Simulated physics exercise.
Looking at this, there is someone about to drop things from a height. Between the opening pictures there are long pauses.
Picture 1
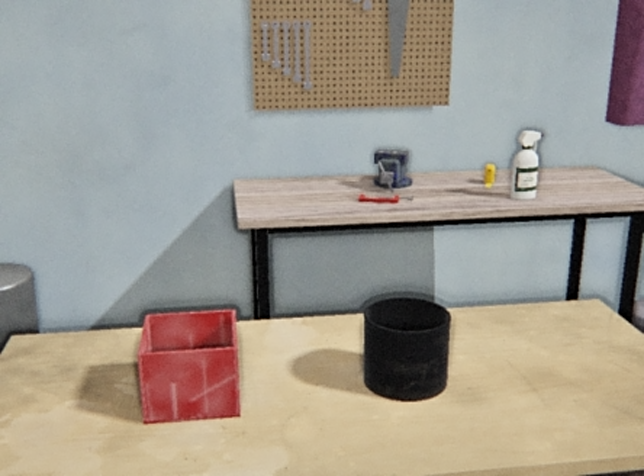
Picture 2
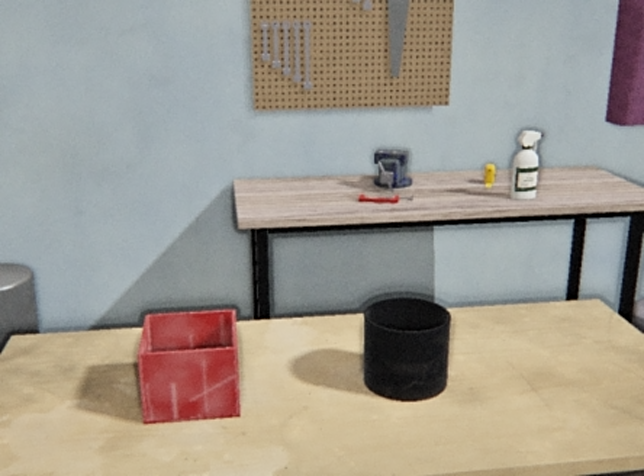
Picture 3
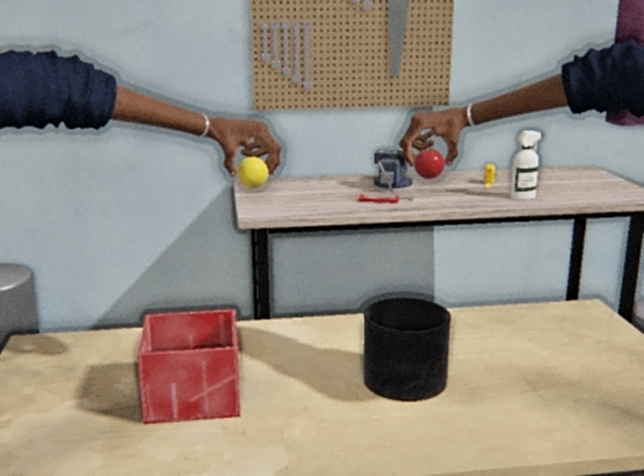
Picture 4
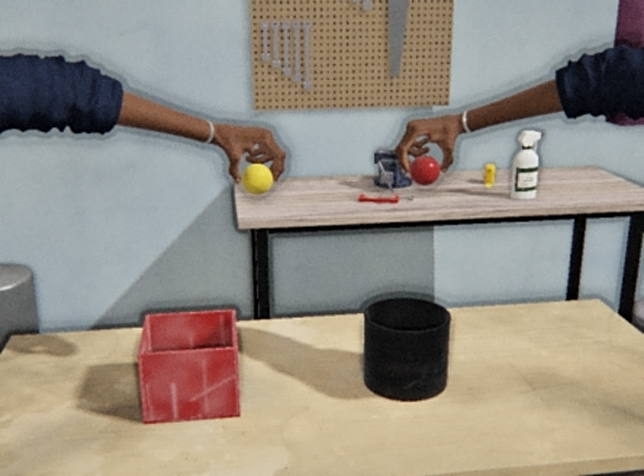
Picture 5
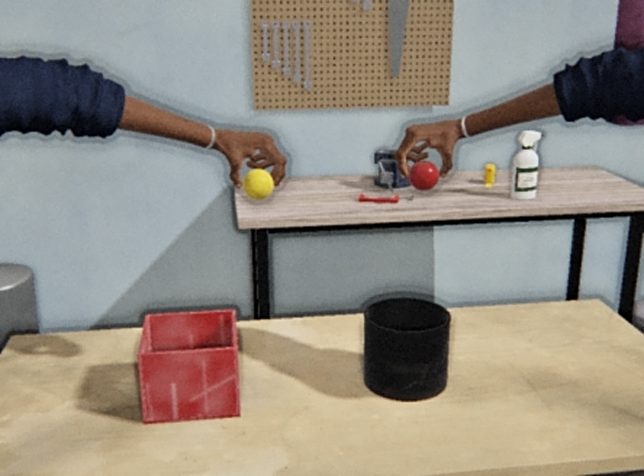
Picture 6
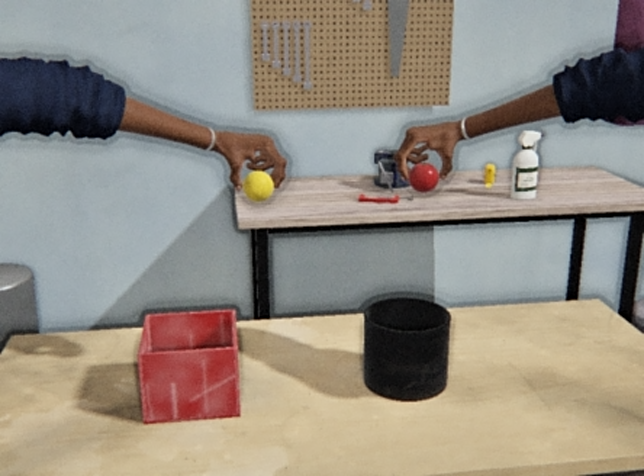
The footage shows a red square basket and a black round pot on a wooden table; two hands then appear from either side, holding a yellow ball-like item and a red one, and shift slightly before staying nearly still.
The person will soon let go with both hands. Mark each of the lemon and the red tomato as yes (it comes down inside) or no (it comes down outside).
Lemon: No; red tomato: Yes.
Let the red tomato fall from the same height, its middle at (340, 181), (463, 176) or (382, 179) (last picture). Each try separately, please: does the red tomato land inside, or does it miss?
Drops outside; drops outside; falls in.
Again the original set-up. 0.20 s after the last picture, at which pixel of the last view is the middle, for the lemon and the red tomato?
Lemon: (260, 246); red tomato: (421, 236).
Then, 0.20 s after the last picture, lemon falling near (260, 246); red tomato falling near (421, 236).
At rest, the lemon misses, near (264, 379); the red tomato lands inside, near (416, 364).
